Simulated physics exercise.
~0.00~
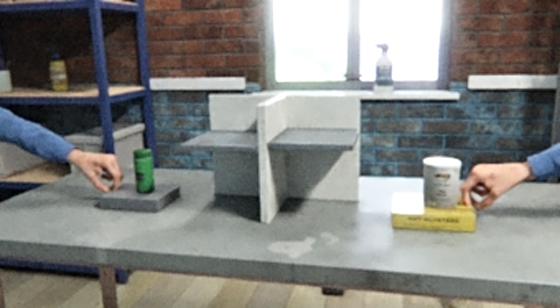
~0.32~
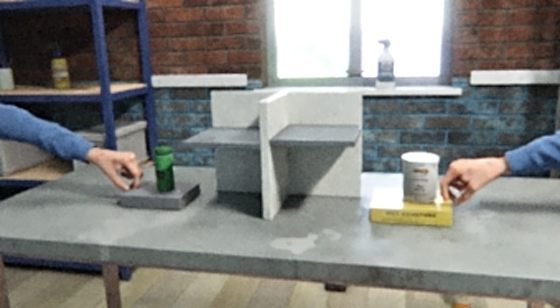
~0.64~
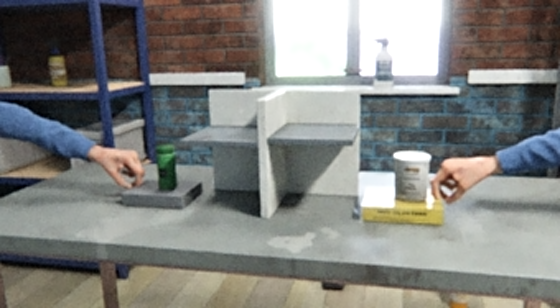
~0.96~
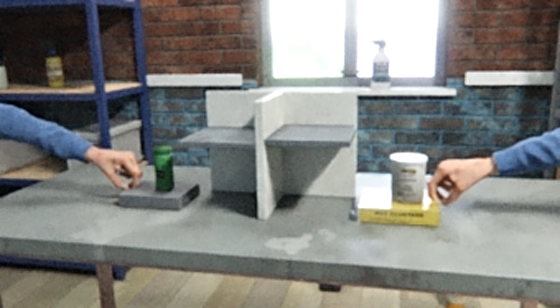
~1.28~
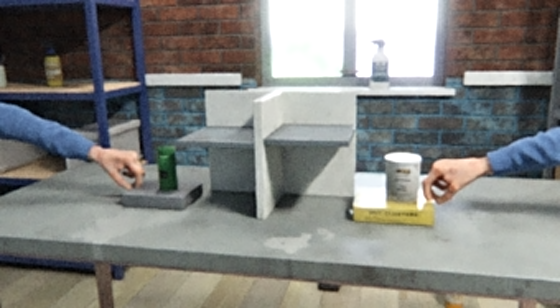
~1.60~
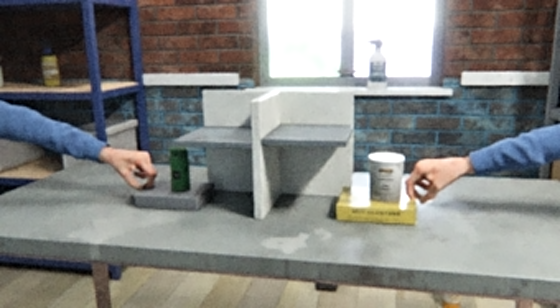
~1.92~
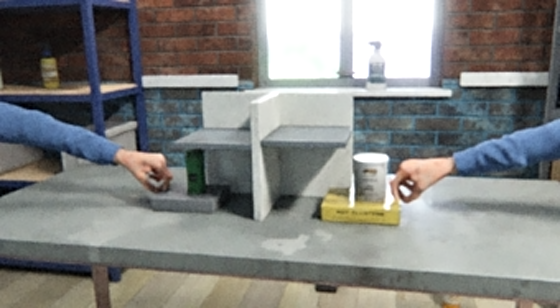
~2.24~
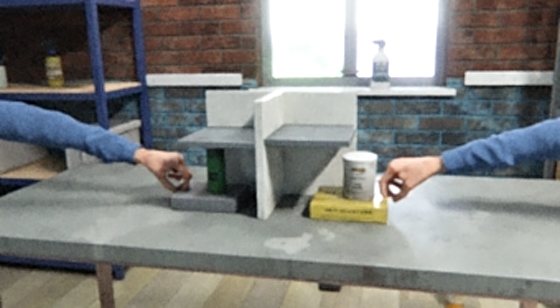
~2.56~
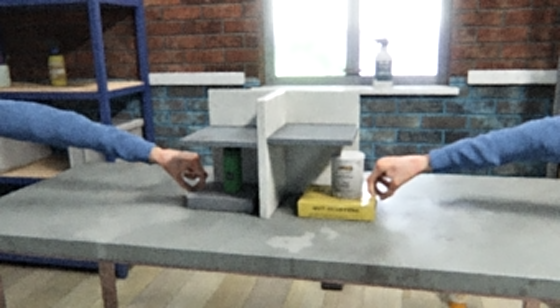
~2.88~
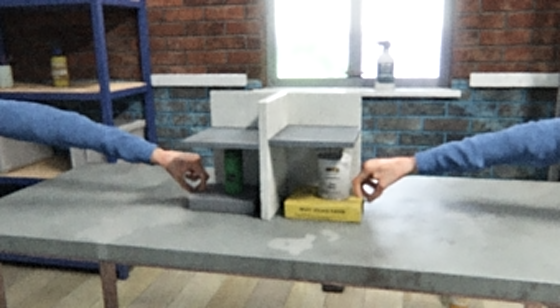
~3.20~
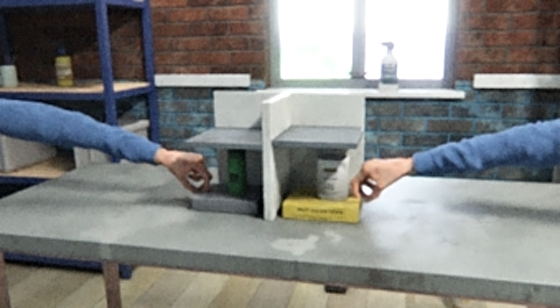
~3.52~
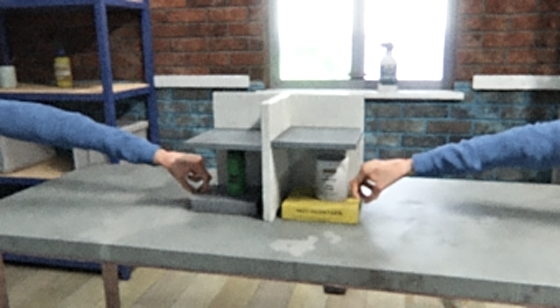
On a workshop table, two hands sliding a green shaker and white pot on carriers inward until both sit beneath grey shelves.
